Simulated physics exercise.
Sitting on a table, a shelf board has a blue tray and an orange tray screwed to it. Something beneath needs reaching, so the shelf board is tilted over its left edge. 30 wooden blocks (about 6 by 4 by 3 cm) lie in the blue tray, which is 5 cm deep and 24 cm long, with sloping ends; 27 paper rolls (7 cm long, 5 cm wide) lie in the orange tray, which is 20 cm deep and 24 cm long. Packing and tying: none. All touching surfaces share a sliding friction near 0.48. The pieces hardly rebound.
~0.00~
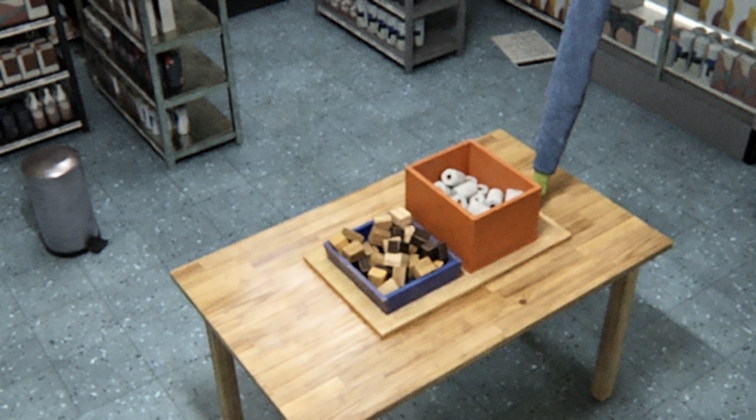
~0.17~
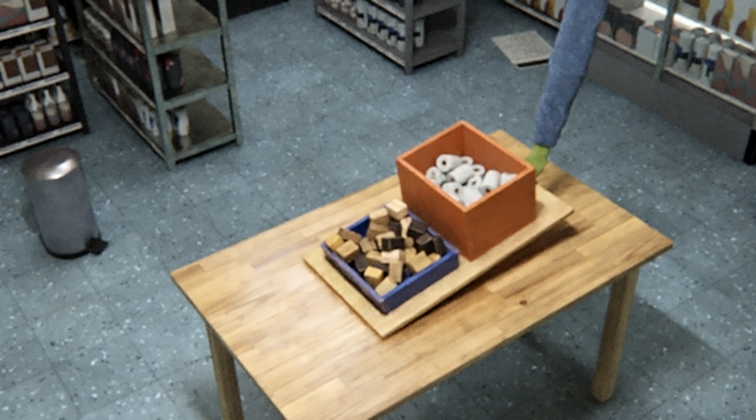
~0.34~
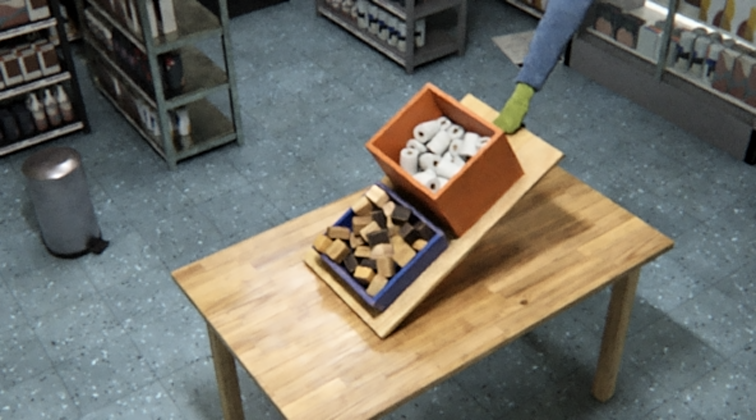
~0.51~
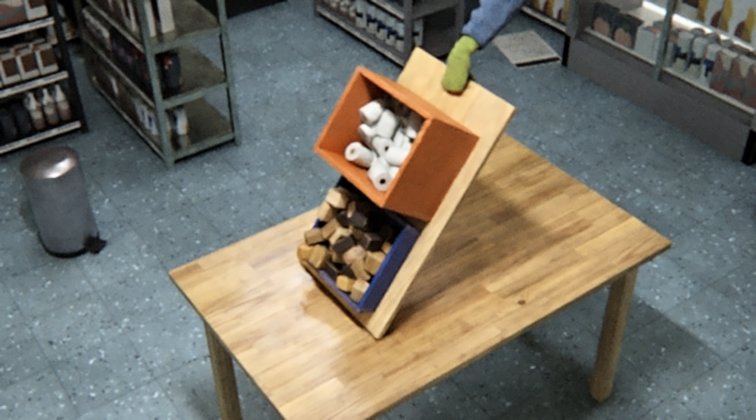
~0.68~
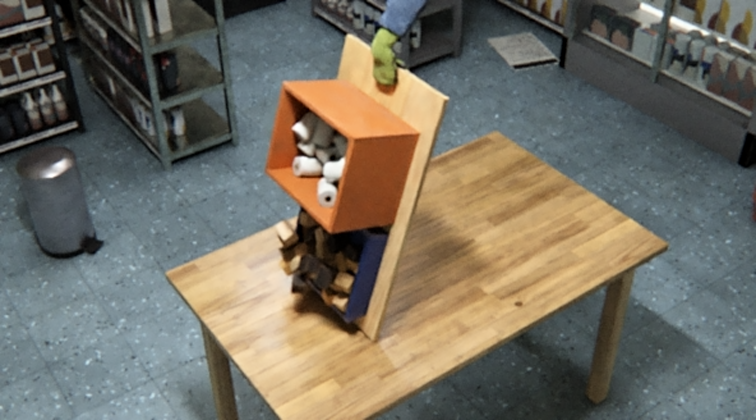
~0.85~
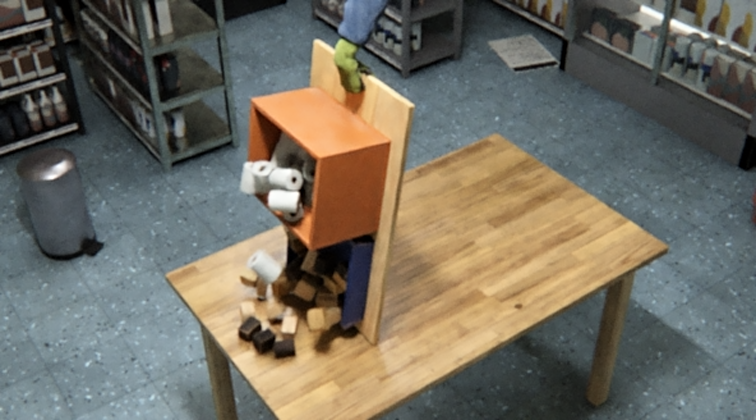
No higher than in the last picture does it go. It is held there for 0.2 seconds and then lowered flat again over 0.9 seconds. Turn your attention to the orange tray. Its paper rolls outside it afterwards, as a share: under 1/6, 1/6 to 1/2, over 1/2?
1/6 to 1/2.
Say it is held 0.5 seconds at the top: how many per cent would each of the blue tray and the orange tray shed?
In that case you'd see blue tray shed 80 percent of its load and orange tray shed 30 percent.
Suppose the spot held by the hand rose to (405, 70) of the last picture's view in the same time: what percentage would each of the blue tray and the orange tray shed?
Blue tray 50 %, orange tray 10 %.
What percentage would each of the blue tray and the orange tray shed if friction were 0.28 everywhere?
That would cost the blue tray 70 and the orange tray 30 per cent of the load.
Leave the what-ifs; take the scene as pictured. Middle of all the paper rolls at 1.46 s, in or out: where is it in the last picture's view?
In the last picture they centre on about (384, 187).
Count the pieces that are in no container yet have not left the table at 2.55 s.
Near 25, by my count.
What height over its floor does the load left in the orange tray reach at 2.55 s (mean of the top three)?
I'd say some 12 cm high.
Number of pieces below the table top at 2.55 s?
I'd estimate some 8 at that moment.
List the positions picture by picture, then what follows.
In the first frame (we follow the rim corner now nearest the camera), orange tray at (476, 217); blue tray at (386, 297); tilt 0°; nothing out yet.
The second frame shows orange tray at (467, 208); blue tray at (382, 298); tilt 8°.
The third frame shows orange tray at (437, 195); blue tray at (373, 301); tilt 29°.
The fourth frame shows orange tray at (382, 201); blue tray at (358, 308); tilt 52°.
The fifth frame shows orange tray at (330, 228); blue tray at (346, 318); tilt 73°; 8 out, the lowest block at (299, 284).
The sixth frame shows orange tray at (310, 245); blue tray at (343, 325); tilt 81°; 16 out, the lowest block at (284, 349).
After 1.12 s, tilt 80°; 23 of 30 out of the blue tray and 8 of 27 out of the orange tray.
After 1.46 s, tilt 46°; 25 of 30 out of the blue tray and 10 of 27 out of the orange tray.
After 1.94 s, tilt 0°; 25 of 30 out of the blue tray and 11 of 27 out of the orange tray.
When it is over (at 2.55 s), 25 of 30 out of the blue tray and 11 of 27 out of the orange tray. Asked share, 11 of 27, 41 per cent.
